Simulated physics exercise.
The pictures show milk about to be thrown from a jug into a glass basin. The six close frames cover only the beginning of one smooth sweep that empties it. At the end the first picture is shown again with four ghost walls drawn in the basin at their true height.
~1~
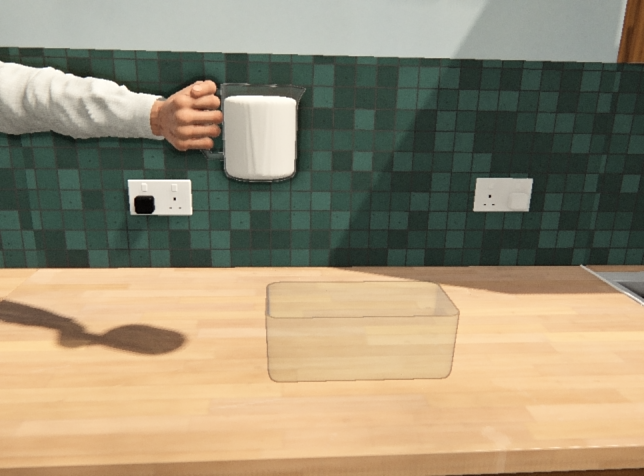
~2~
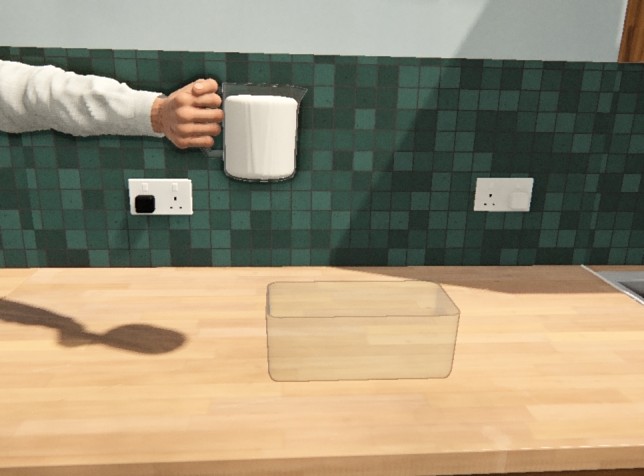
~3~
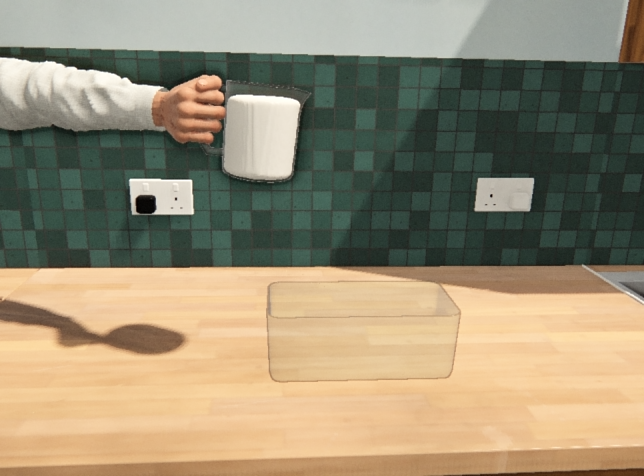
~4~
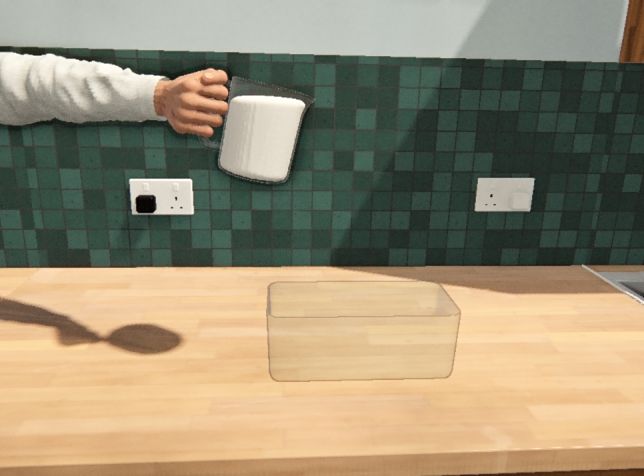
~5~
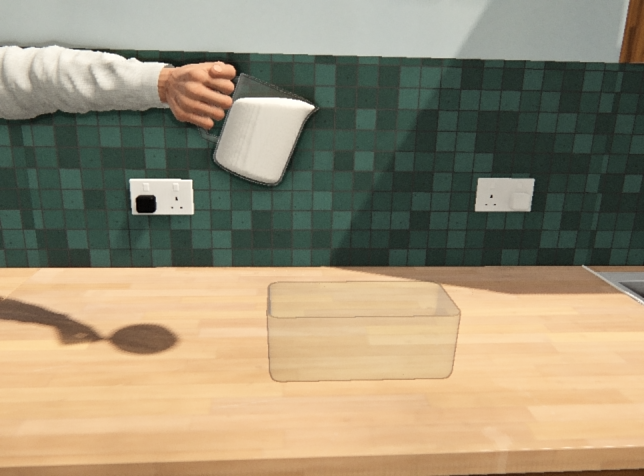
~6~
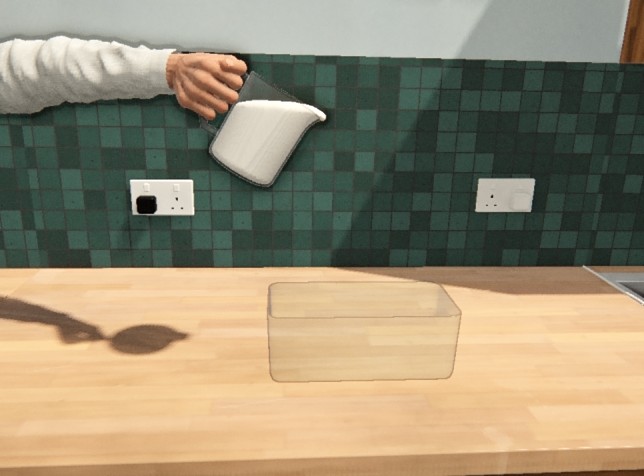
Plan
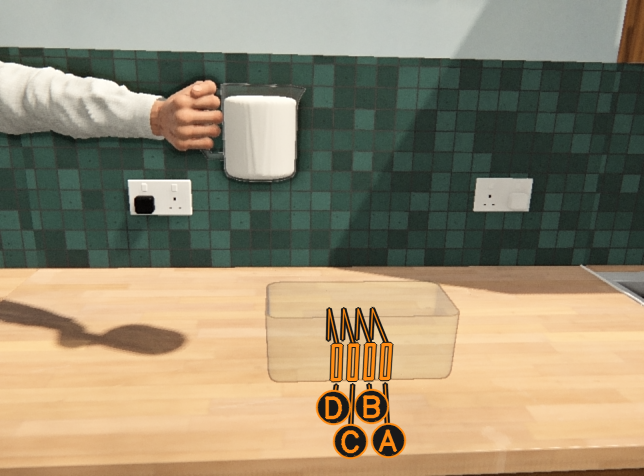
A hand holds a jug of milk upright, then tilts it toward the right.
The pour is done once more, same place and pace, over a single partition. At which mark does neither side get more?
Best: A.
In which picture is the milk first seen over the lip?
Picture 6.
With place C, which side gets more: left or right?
The right side.
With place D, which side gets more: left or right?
The right side.
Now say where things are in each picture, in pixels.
Upright, lip at (304, 88); basin from (268, 379) to (450, 375); nothing has left yet, in the first picture.
Upright, lip at (306, 89); nothing has left yet, in the second picture.
Tipped about 6°, lip at (309, 93); nothing has left yet, in the third picture.
Tipped about 12°, lip at (313, 99); nothing has left yet, in the fourth picture.
Tipped about 21°, lip at (317, 107); nothing has left yet, in the fifth picture.
Tipped about 31°, lip at (321, 118); milk is over the lip, down to (321, 118), in the sixth picture.
On the marked copy, A at (385, 384); B at (369, 384); C at (352, 385); D at (336, 385).
With A, about 55 % ends left of the wall and 41 % right of it; 4 % is lost outside.
With B, about 14 % ends left of the wall and 83 % right of it; 3 % is lost outside.
With C, about 6 % ends left of the wall and 91 % right of it; 4 % is lost outside.
With D, about 4 % ends left of the wall and 92 % right of it; 4 % is lost outside.
